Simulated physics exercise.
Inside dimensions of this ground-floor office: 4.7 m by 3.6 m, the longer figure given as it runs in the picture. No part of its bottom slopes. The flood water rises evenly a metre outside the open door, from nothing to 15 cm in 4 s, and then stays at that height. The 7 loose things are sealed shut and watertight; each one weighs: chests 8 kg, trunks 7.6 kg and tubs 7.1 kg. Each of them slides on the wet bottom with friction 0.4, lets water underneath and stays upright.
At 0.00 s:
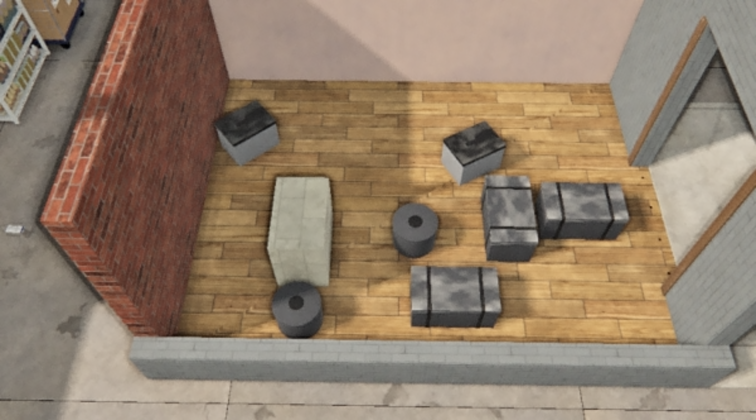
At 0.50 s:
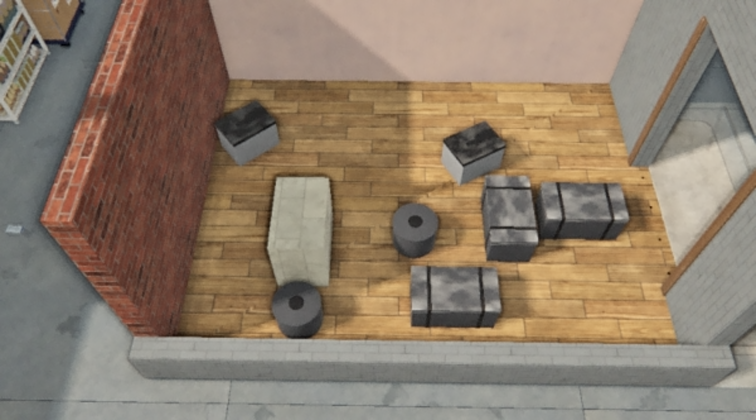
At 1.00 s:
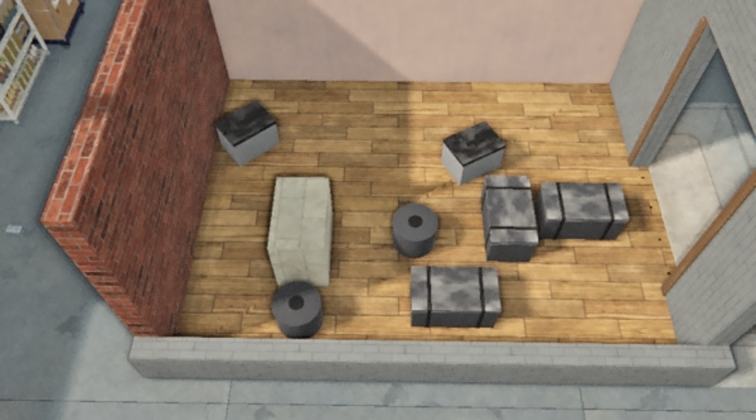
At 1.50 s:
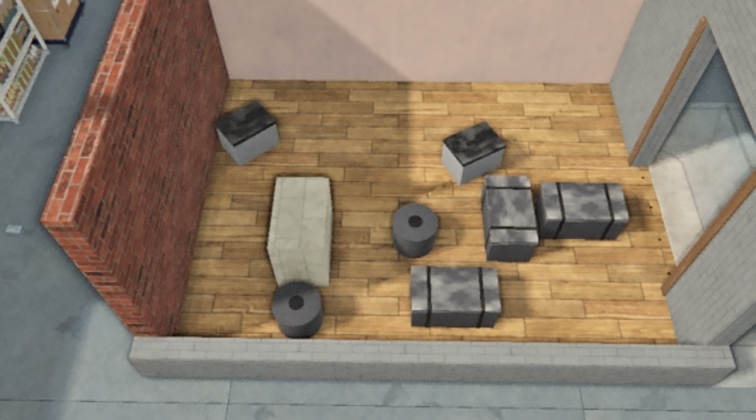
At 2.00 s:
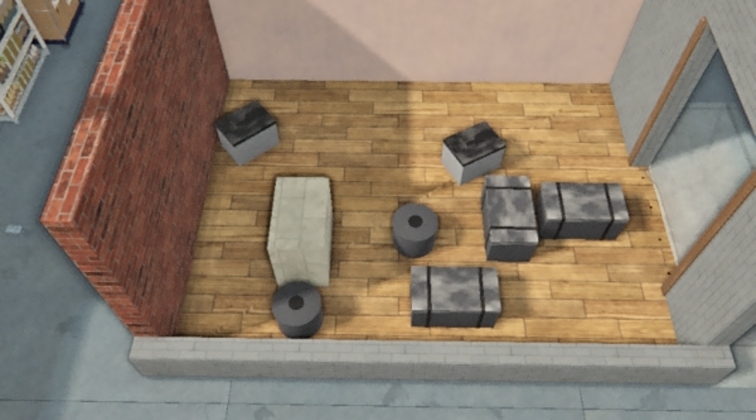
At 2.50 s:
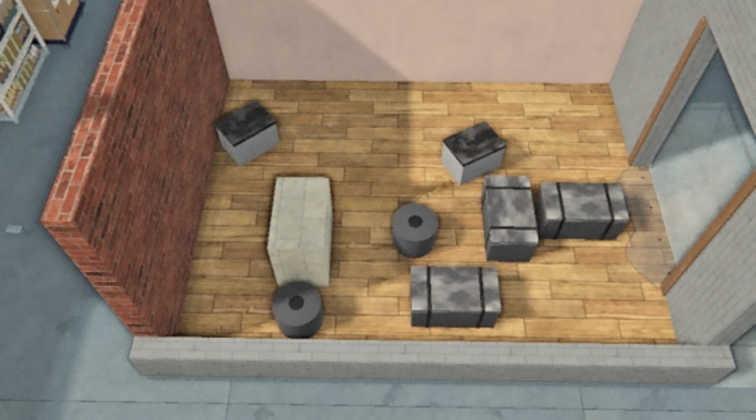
A wood-floored room with a red brick wall on the left, a pink back wall and an open doorway on the right is seen from above. On the floor sit a pale slab-like block, two dark round tubs, three strapped grey trunks and two dark-topped boxes. The camera and objects stay still while the ground outside turns bluer and a faint wet patch appears inside the doorway.
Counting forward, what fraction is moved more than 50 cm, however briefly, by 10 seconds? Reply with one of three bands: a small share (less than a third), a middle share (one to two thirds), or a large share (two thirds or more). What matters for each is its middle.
A large share, two thirds or more.
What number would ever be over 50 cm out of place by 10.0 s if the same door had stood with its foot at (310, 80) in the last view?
Then it comes to 4 of them.
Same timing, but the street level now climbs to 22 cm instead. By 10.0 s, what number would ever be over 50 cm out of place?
7.
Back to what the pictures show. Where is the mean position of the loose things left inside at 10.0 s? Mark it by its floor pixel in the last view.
Near (266, 172).
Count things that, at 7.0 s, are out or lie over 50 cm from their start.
5 in all.
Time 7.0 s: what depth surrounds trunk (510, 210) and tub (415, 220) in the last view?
Roughly 4 and 5 cm.
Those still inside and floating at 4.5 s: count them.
That would be 1 of them.
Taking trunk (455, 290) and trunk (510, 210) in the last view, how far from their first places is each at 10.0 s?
In turn: 200 cm, 250 cm.
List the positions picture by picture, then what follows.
In the first frame, a chest at (245, 122) rests on the ground; a trunk at (455, 288), on the bottom; 0.0 m2 under water; 0 of 7 have shifted.
In the second frame, a chest at (245, 122), on the bottom; a trunk at (455, 288) rests on the ground; 0.0 m2 under water; 0 of 7 have shifted.
In the third frame, a chest at (245, 122) rests on the ground; a trunk at (455, 288), on the bottom; water covers 0.0 m2; 0 of 7 have shifted.
In the fourth frame, a chest at (245, 122) rests on the ground; a trunk at (455, 288), on the bottom; water covers 0.0 m2; 0 of 7 have shifted.
In the fifth frame, a chest at (245, 122), on the bottom; a trunk at (455, 288) rests on the ground; 0.0 m2 under water; 0 of 7 have shifted.
In the sixth frame, a chest at (245, 122) rests on the ground; a trunk at (455, 288) rests on the ground; 0.2 m2 under water; 0 of 7 have shifted.
After 3.5 s 0 of 7 are over 50 cm from their spots; 0 afloat.
After 4.5 s 0 of 7 are over 50 cm from their spots; 1 afloat.
After 7.0 s 5 of 7 are over 50 cm from their spots; 4 afloat.
After 10.0 s 6 of 7 are over 50 cm from their spots, and 6 have been at some point; 7 afloat.
